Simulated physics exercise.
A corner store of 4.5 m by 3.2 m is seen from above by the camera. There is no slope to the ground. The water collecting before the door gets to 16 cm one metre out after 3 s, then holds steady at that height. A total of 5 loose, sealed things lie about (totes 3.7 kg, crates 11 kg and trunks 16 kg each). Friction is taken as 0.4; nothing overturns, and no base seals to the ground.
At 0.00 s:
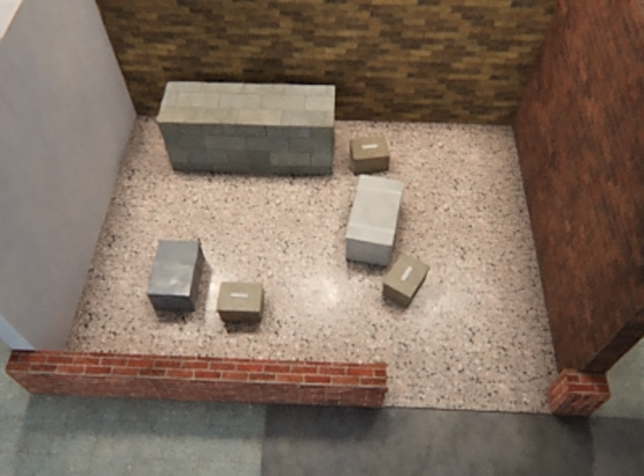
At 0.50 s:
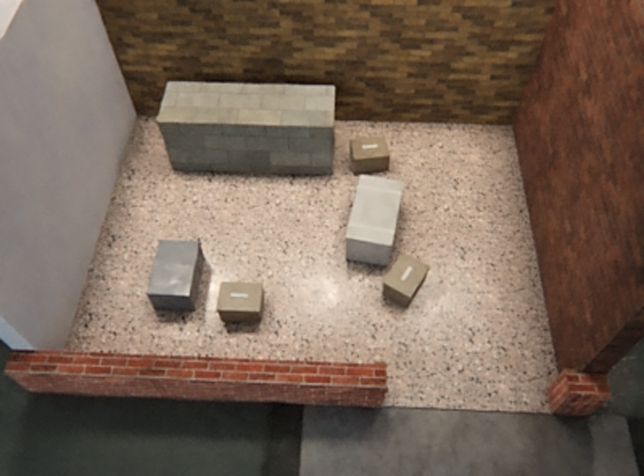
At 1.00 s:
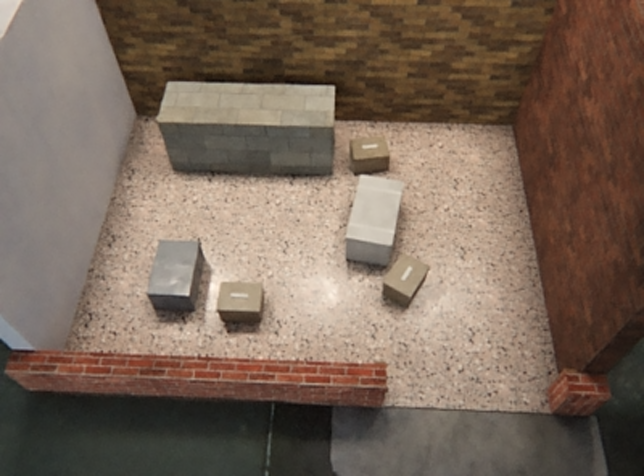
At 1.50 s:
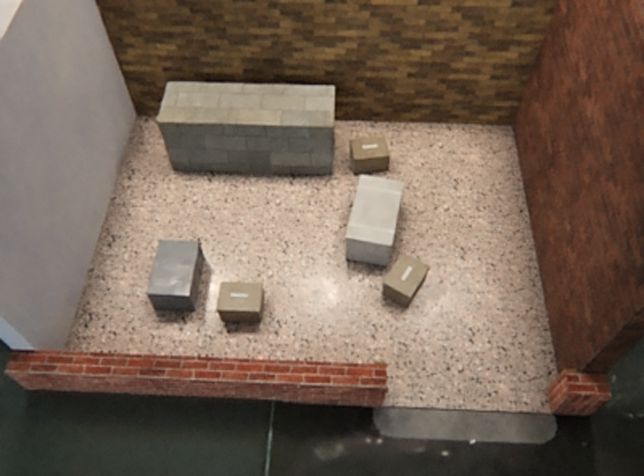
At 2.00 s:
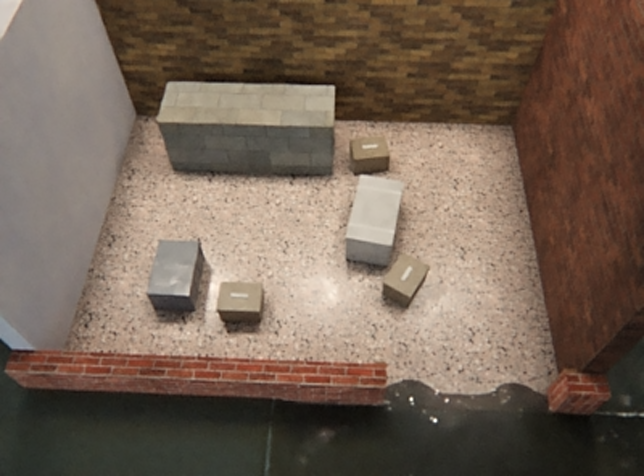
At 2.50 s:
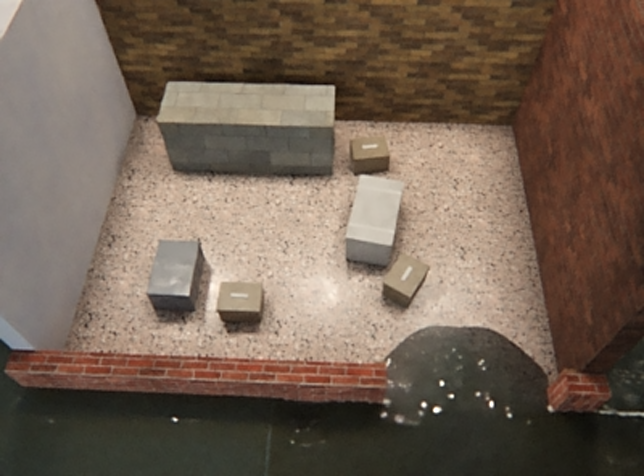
In a brick-walled store, dark water spreads outside, then enters through the gap at lower right.
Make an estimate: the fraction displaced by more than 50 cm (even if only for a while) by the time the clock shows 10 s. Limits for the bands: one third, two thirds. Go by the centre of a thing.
I bet the count comes out medium.
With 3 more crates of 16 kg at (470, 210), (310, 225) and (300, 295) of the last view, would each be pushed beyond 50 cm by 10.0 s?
Order as asked - exceeds the limit, exceeds the limit, falls below the limit.
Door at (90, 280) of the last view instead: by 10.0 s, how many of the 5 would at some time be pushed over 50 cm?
The answer would then be 4.
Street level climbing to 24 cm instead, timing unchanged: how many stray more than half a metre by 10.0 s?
That would make 5 of them.
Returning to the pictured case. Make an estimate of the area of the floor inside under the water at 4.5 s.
The covered patch comes to about 6.0 m2.
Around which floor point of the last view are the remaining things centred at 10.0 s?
It sits at about (239, 245).
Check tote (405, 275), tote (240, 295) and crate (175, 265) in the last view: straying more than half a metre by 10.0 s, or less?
Taking them in that order, the first is beyond the limit, the second within the limit and the third within the limit.
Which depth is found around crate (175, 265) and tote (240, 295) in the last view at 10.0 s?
First about 3 cm, second about 3 cm.
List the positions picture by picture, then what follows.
The first picture shows a tote at (240, 296), on the bottom; a tote at (407, 274) rests on the ground; 0.0 m2 under water; 0 of 5 have shifted.
The second picture shows a tote at (240, 296), on the bottom; a tote at (407, 274) rests on the ground; 0.0 m2 under water; 0 of 5 have shifted.
The third picture shows a tote at (240, 296), on the bottom; a tote at (407, 274) rests on the ground; water covers 0.0 m2; 0 of 5 have shifted.
The fourth picture shows a tote at (240, 296), on the bottom; a tote at (407, 274) rests on the ground; 0.0 m2 under water; 0 of 5 have shifted.
The fifth picture shows a tote at (240, 296) rests on the ground; a tote at (407, 274), on the bottom; 0.0 m2 under water; 0 of 5 have shifted.
The sixth picture shows a tote at (240, 296) rests on the ground; a tote at (407, 274), on the bottom; water covers 0.7 m2; 0 of 5 have shifted.
After 3.5 s 0 of 5 are over 50 cm from their spots; 0 afloat.
After 4.5 s 0 of 5 are over 50 cm from their spots; 1 afloat.
After 7.0 s 2 of 5 are over 50 cm from their spots; 1 afloat.
After 10.0 s 2 of 5 are over 50 cm from their spots, and 2 have been at some point; 3 afloat.
